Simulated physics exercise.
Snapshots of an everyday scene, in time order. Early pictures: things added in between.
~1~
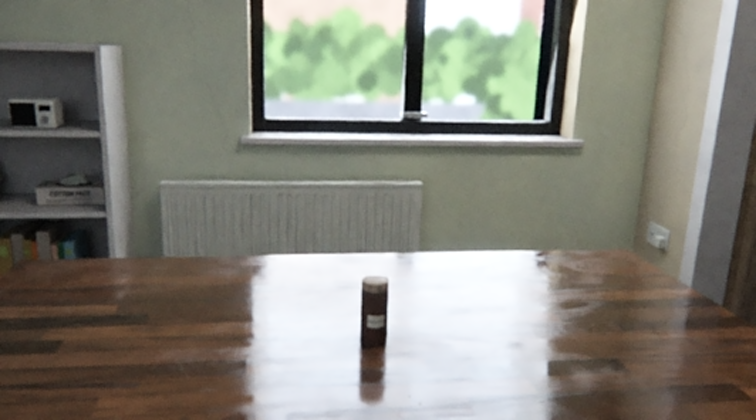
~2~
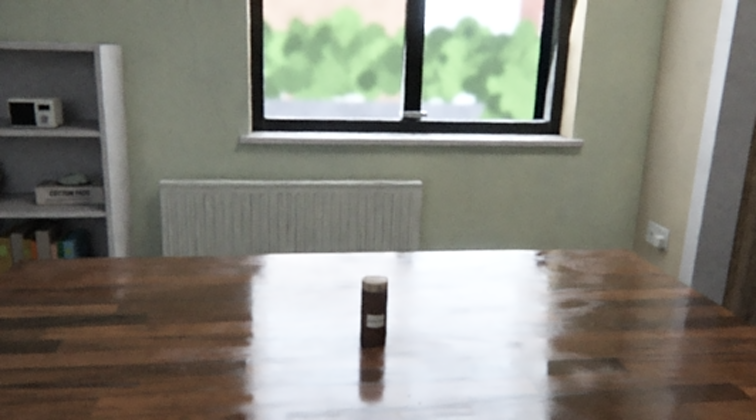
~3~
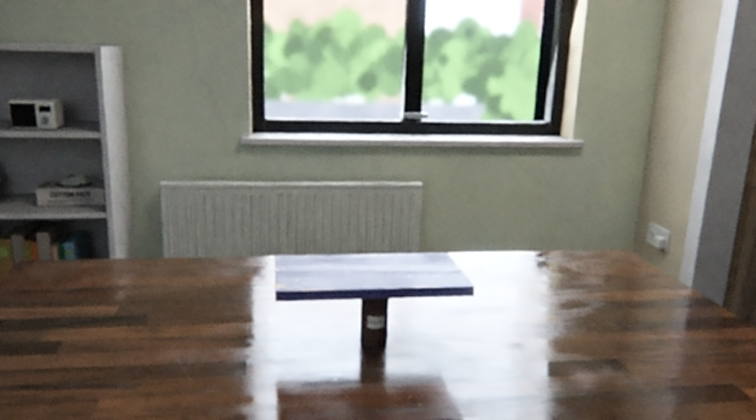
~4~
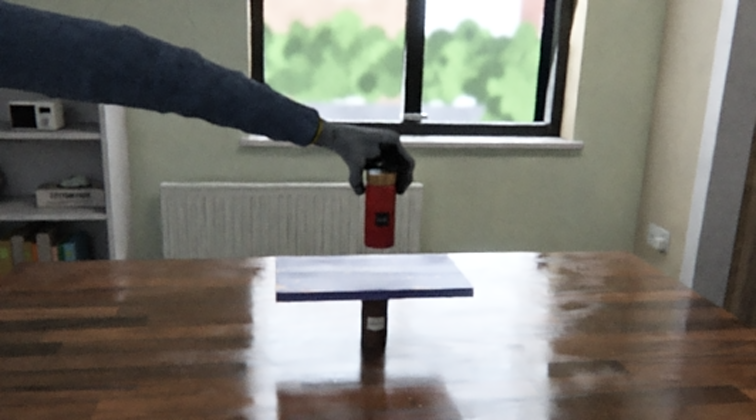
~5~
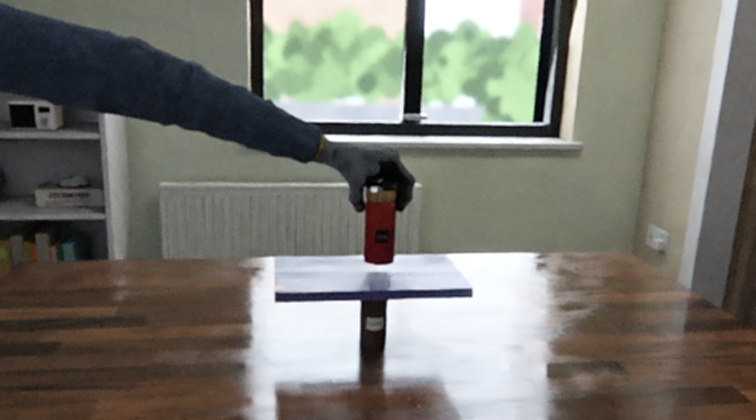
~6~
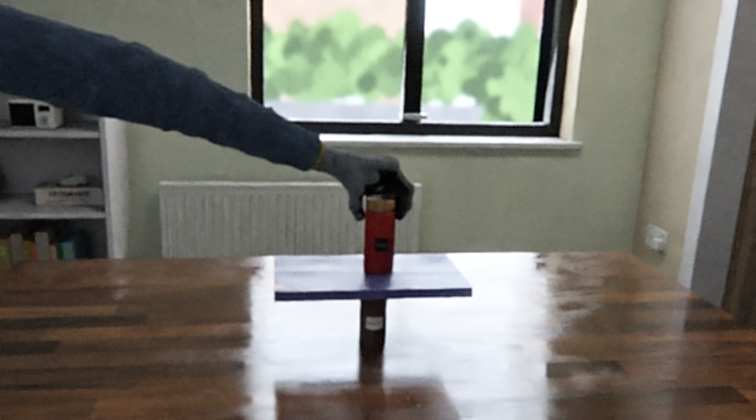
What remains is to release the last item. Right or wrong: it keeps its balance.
Right.
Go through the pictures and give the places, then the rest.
The last thing is not in view yet; brown shaker (374, 310), in the first frame.
The last thing is not in view yet; brown shaker (374, 310), in the second frame.
The last thing is not in view yet; brown shaker (375, 311), in the third frame.
Coming down; red shaker (380, 208); brown shaker (375, 312), in the fourth frame.
Coming down; red shaker (380, 225); brown shaker (374, 312), in the fifth frame.
In place under the hand; red shaker (380, 234); brown shaker (373, 312), in the sixth frame.
Then, 0.40 s on from there, no change.
Then, 1.20 s on from there, red shaker resting near (380, 234).
In the end, all 3 unmoved. At the end, from the last picture's camera, red shaker near (380, 234). The stack keeps its balance.
